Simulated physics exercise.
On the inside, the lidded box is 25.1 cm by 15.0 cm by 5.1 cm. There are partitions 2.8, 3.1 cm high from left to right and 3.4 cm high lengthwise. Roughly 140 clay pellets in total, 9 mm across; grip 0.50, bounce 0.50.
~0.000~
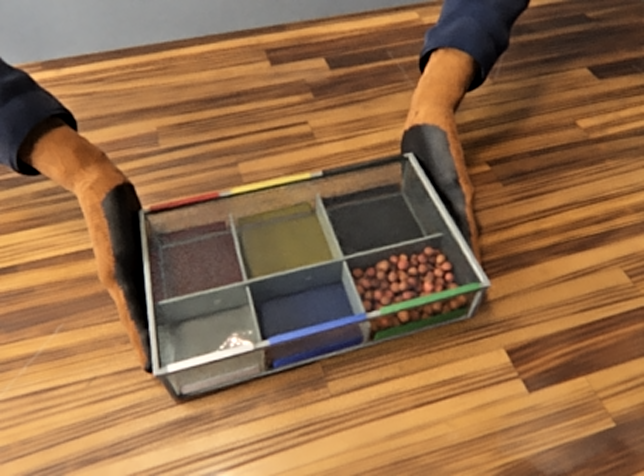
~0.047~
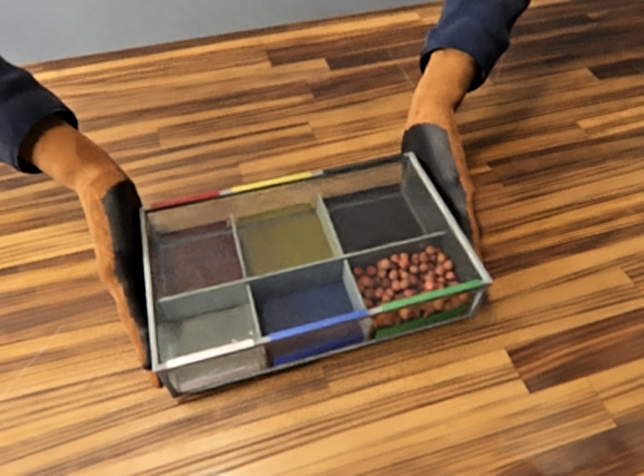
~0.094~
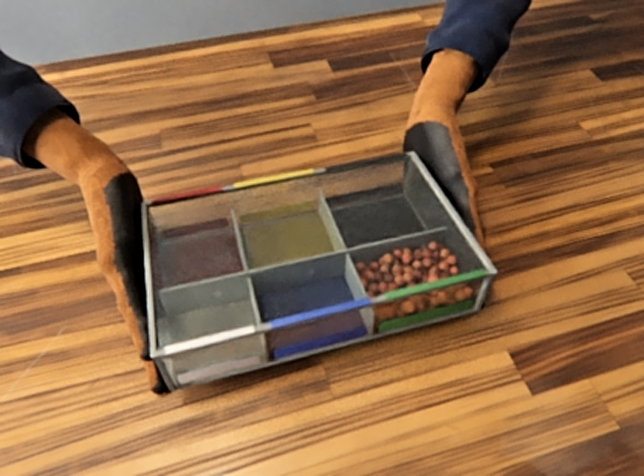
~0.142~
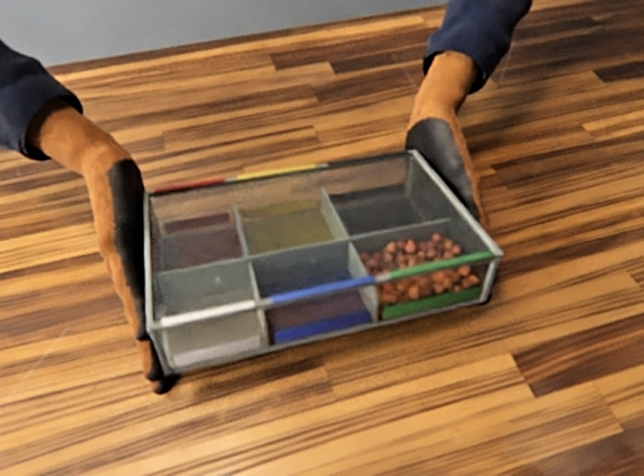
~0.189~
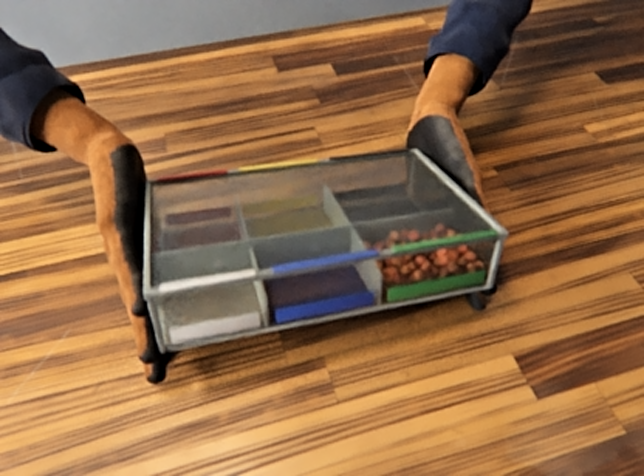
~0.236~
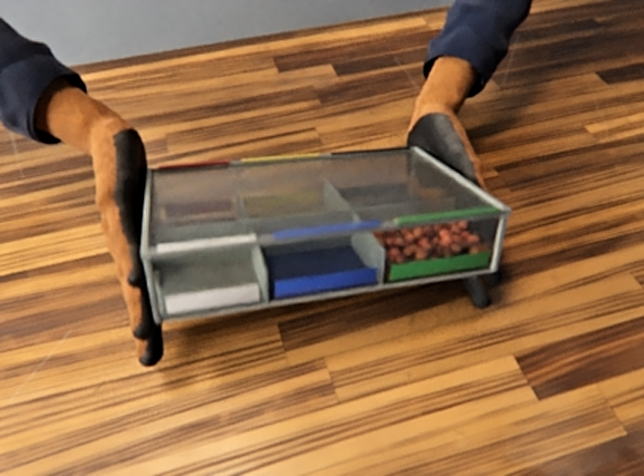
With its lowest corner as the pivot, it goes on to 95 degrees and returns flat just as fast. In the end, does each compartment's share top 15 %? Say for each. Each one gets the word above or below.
As I see it, red: Misses the mark, blue: Misses the mark, green: Passes the mark, yellow: Misses the mark, white: Misses the mark, black: Passes the mark.
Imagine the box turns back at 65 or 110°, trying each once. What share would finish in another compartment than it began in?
Try one gives around 15 %, try two around 35 %.
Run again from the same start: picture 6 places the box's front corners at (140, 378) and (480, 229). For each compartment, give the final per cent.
Red 25; blue 5; green 45; yellow 5; white 25; black 0.
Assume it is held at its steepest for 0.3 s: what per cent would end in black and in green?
In per cent: Black 25, green 75.
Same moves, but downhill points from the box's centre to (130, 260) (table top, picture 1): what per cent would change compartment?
Estimate: Some 60 per cent.
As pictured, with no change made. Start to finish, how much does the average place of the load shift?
Some 4.5 cm.
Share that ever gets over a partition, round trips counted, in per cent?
Estimate: Around 35 %.
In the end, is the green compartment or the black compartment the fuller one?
That would be the green compartment.
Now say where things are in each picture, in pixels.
In the first frame, box tilt 0 degrees, front corners at (160, 370) and (483, 284); green 100 %.
In the second frame, box tilt 1 degrees, front corners at (159, 366) and (485, 281).
In the third frame, box tilt 5 degrees, front corners at (157, 353) and (489, 271), lowest corner right back.
In the fourth frame, box tilt 11 degrees, front corners at (154, 326) and (495, 254), lowest corner right back.
In the fifth frame, box tilt 18 degrees, front corners at (151, 292) and (500, 233), lowest corner right back.
In the sixth frame, box tilt 24 degrees, front corners at (148, 253) and (503, 211), lowest corner right back; green 100 %. The box's pace is about 135 degrees a second.
After 0.87 s, tilt 93 degrees; green 80 %, black 20 %.
After 1.29 s, tilt 39 degrees; green 65 %, black 35 %.
Then, at 1.79 s, tilt 0 degrees; green 65 %, black 35 %.
At rest (2.1 s), red 0 %, blue 0 %, green 65 %, yellow 0 %, white 0 %, black 35 %.
